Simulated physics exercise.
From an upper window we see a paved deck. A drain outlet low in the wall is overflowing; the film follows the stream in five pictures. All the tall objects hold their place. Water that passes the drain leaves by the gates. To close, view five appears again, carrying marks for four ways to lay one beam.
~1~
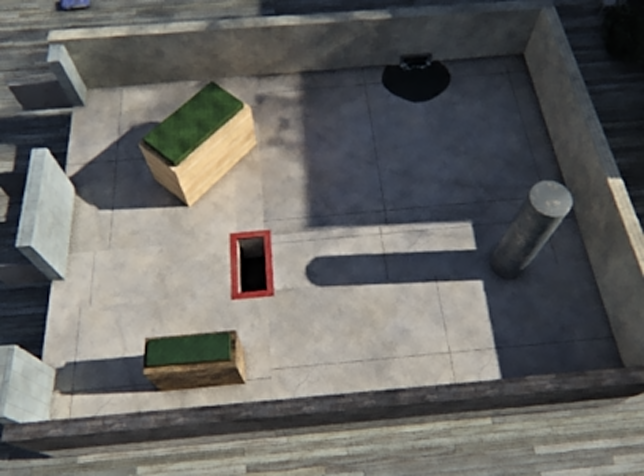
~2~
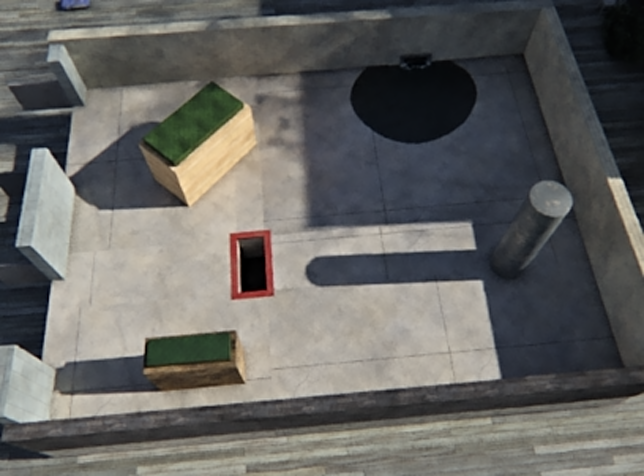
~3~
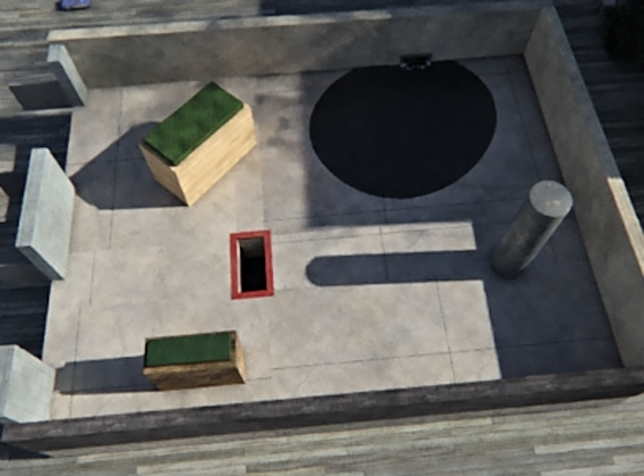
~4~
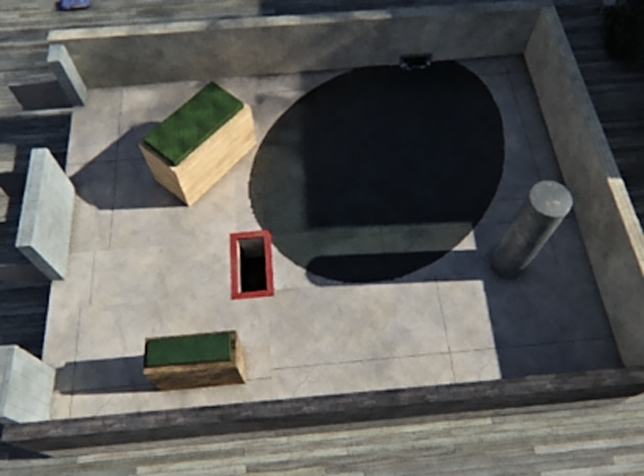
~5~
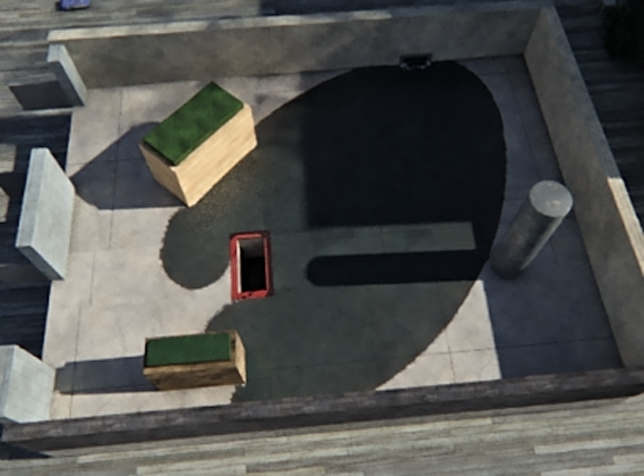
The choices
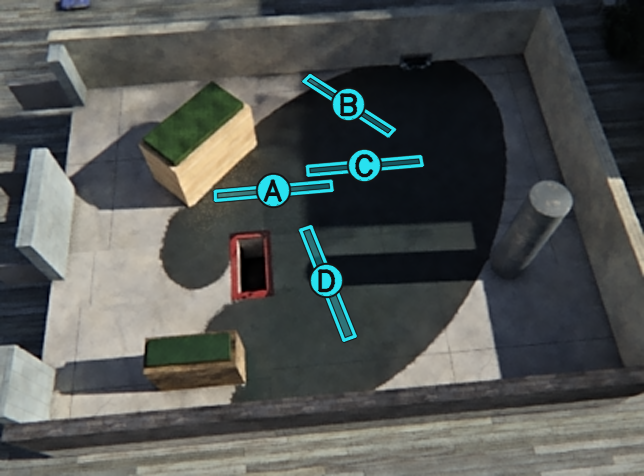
On a paved deck seen from above, with two green-topped wooden boxes and a grey post, a small dark patch of water lies by the back wall. It spreads steadily across the floor towards the viewer, then flows around the red-edged gully and into it, reaching both boxes while everything else stays still.
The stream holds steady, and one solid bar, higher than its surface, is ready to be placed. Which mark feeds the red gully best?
Best: D.
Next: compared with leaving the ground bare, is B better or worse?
It is worse.
On the marked copy, A from (215, 195) to (331, 185); B from (307, 78) to (391, 132); C from (307, 170) to (421, 160); D from (305, 228) to (349, 338).
If A is chosen, about 14 % of the stream runs into the red gully, about 83 % out by the gates.
If B is chosen, about 10 % of the stream runs into the red gully, about 89 % out by the gates.
If C is chosen, about 9 % of the stream runs into the red gully, about 90 % out by the gates.
If D is chosen, about 23 % of the stream runs into the red gully, about 76 % out by the gates.
